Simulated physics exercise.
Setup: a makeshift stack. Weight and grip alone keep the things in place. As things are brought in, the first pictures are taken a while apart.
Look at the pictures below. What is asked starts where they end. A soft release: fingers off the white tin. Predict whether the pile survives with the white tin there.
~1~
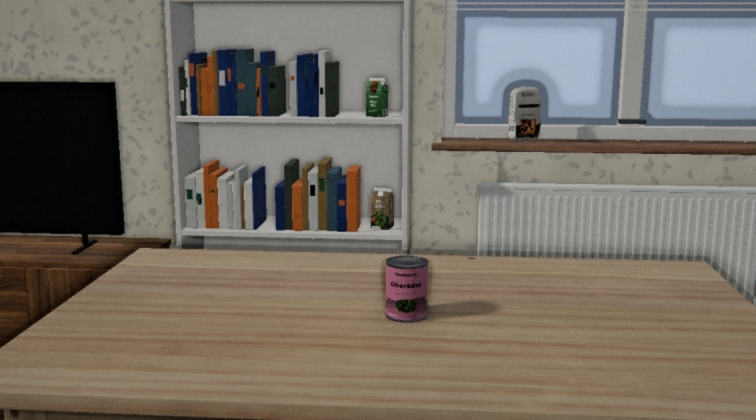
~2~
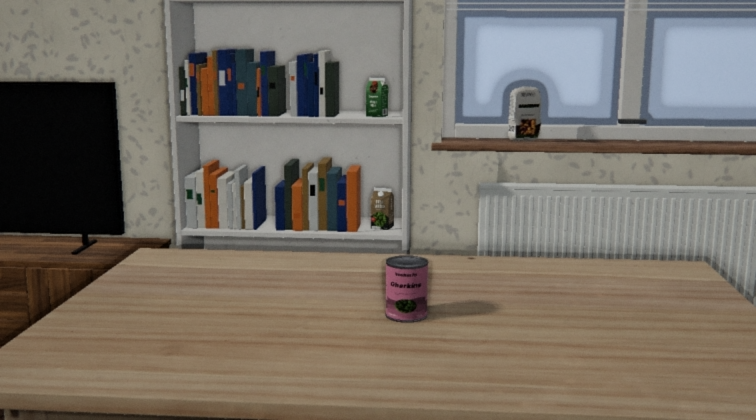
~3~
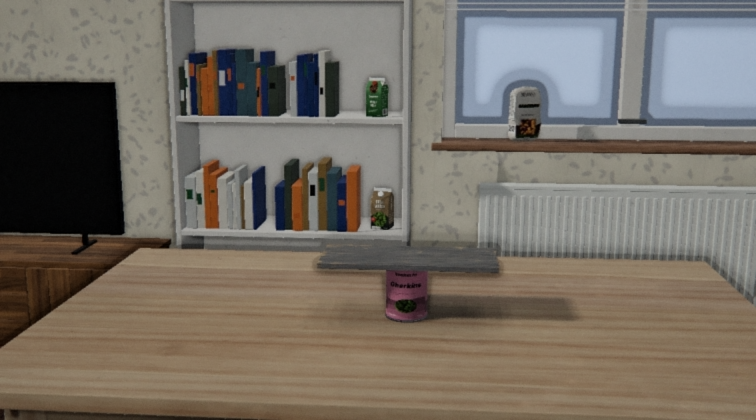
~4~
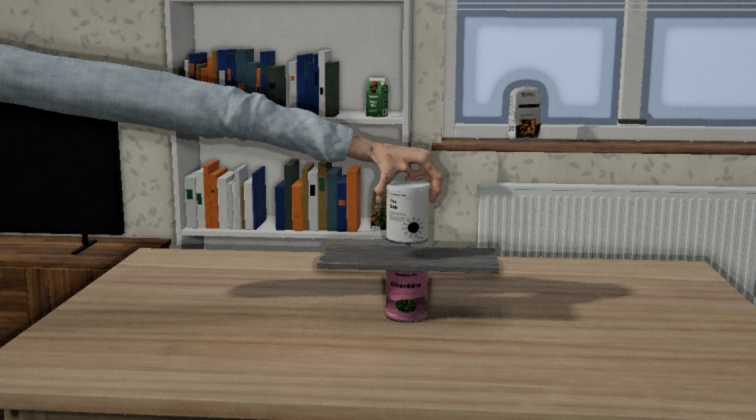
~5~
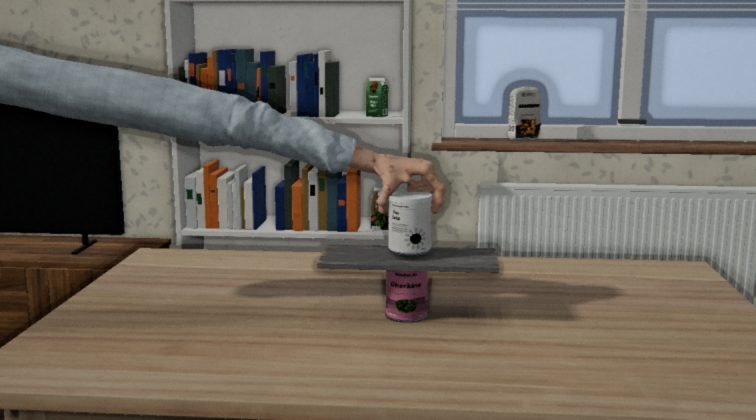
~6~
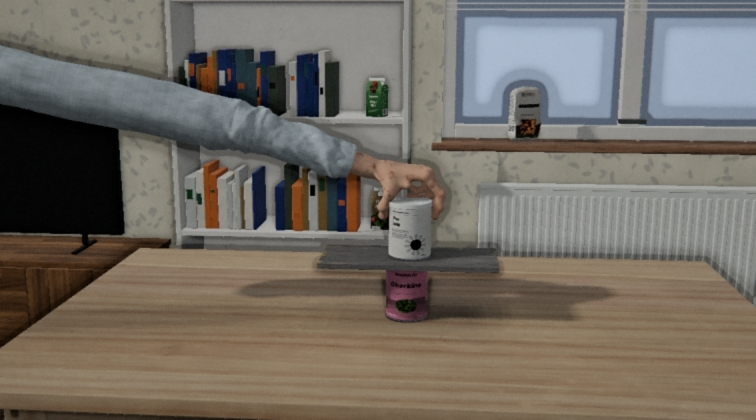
The stack carries the load.
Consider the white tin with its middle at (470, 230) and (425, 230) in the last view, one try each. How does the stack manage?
Result one: The stack falls. Result two: The stack stands.
Then, 0.20 s past the last view, nothing moves.
Then, 0.40 s past the last view, white tin resting near (410, 229).
Finally, all 3 still in place. Final places as the last picture's camera would see them, white tin near (410, 229). The stack holds.
